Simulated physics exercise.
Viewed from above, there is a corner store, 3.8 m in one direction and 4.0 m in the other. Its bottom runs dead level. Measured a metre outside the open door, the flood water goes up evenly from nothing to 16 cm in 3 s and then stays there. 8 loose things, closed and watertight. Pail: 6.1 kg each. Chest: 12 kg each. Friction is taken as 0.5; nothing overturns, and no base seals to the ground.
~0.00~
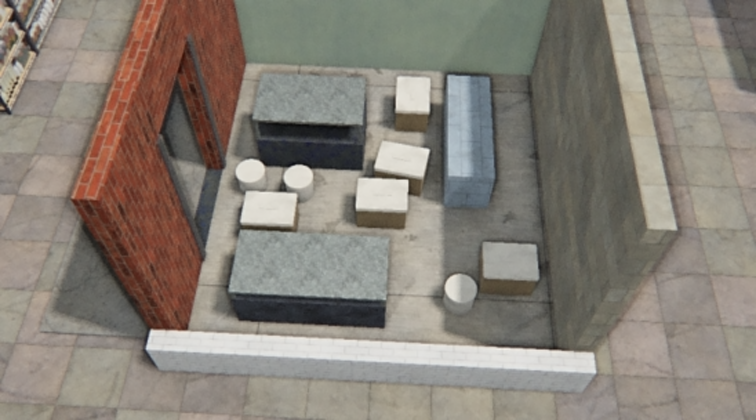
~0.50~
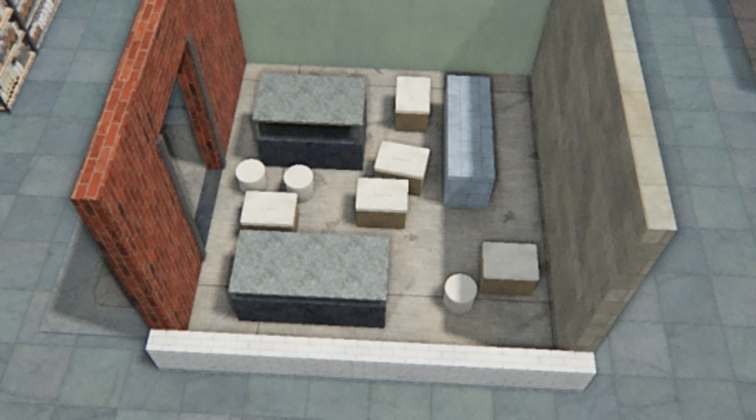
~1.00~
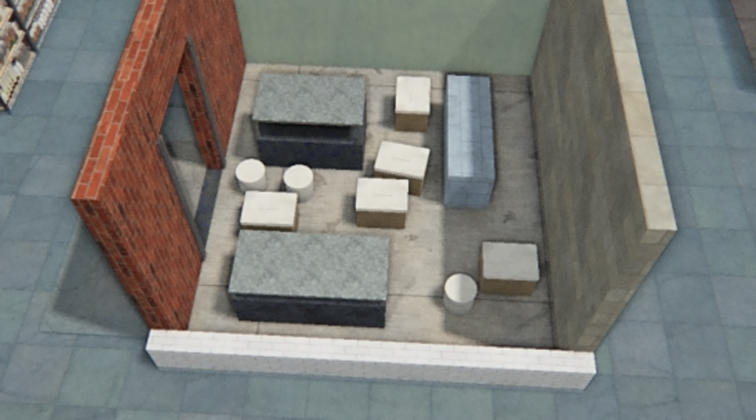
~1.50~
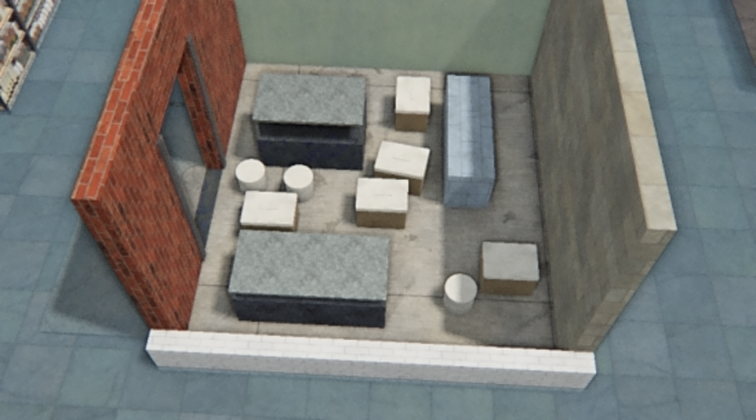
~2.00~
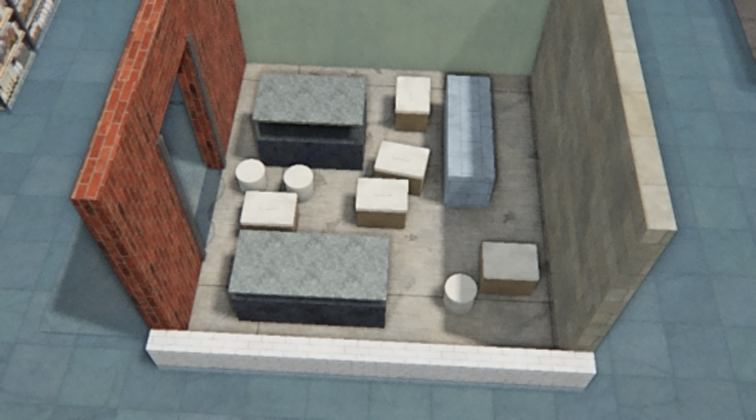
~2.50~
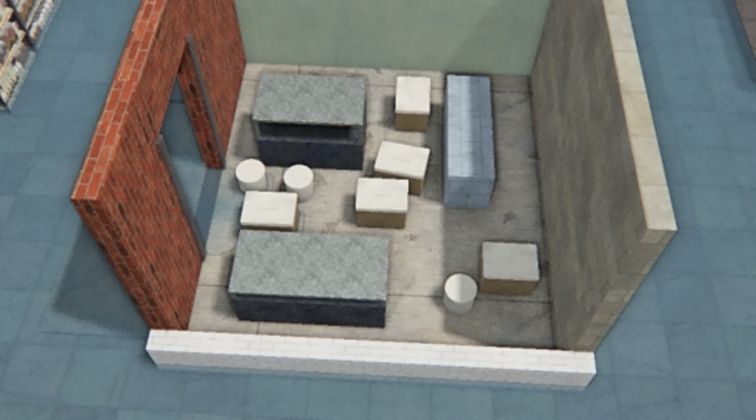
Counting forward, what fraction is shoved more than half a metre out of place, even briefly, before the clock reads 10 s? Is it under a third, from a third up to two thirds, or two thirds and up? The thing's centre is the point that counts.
I would say two thirds and up.
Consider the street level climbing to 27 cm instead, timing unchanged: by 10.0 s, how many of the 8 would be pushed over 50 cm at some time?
In that case 8 of them.
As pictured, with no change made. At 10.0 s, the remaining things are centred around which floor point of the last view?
I'd put it around (452, 190).
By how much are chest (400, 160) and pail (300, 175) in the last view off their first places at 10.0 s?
Net displacement, in order: 100 cm; 200 cm.
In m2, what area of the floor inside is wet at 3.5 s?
That flooded area is roughly 2.0 m2.
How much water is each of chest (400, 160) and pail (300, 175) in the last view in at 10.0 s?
First about 6 cm, second about 7 cm.
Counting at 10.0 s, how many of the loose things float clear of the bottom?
The number is 5.
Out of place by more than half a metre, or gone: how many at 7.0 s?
Result: 5.
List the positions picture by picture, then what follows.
In the first picture, a pail at (298, 177), on the bottom; a chest at (382, 194), on the bottom; water covers 0.0 m2; 0 of 8 have shifted.
In the second picture, a pail at (298, 177), on the bottom; a chest at (382, 194) rests on the ground; water covers 0.0 m2; 0 of 8 have shifted.
In the third picture, a pail at (298, 177), on the bottom; a chest at (382, 194), on the bottom; 0.0 m2 under water; 0 of 8 have shifted.
In the fourth picture, a pail at (298, 177) rests on the ground; a chest at (382, 194) rests on the ground; water covers 0.0 m2; 0 of 8 have shifted.
In the fifth picture, a pail at (298, 177) rests on the ground; a chest at (382, 194) rests on the ground; water covers 0.0 m2; 0 of 8 have shifted.
In the sixth picture, a pail at (298, 177), on the bottom; a chest at (382, 194) rests on the ground; water covers 0.4 m2; 0 of 8 have shifted.
After 3.5 s 0 of 8 are over 50 cm from their spots; 0 afloat.
After 4.5 s 3 of 8 are over 50 cm from their spots; 2 afloat.
After 7.0 s 5 of 8 are over 50 cm from their spots; 4 afloat.
After 10.0 s 7 of 8 are over 50 cm from their spots, and 7 have been at some point; 5 afloat.
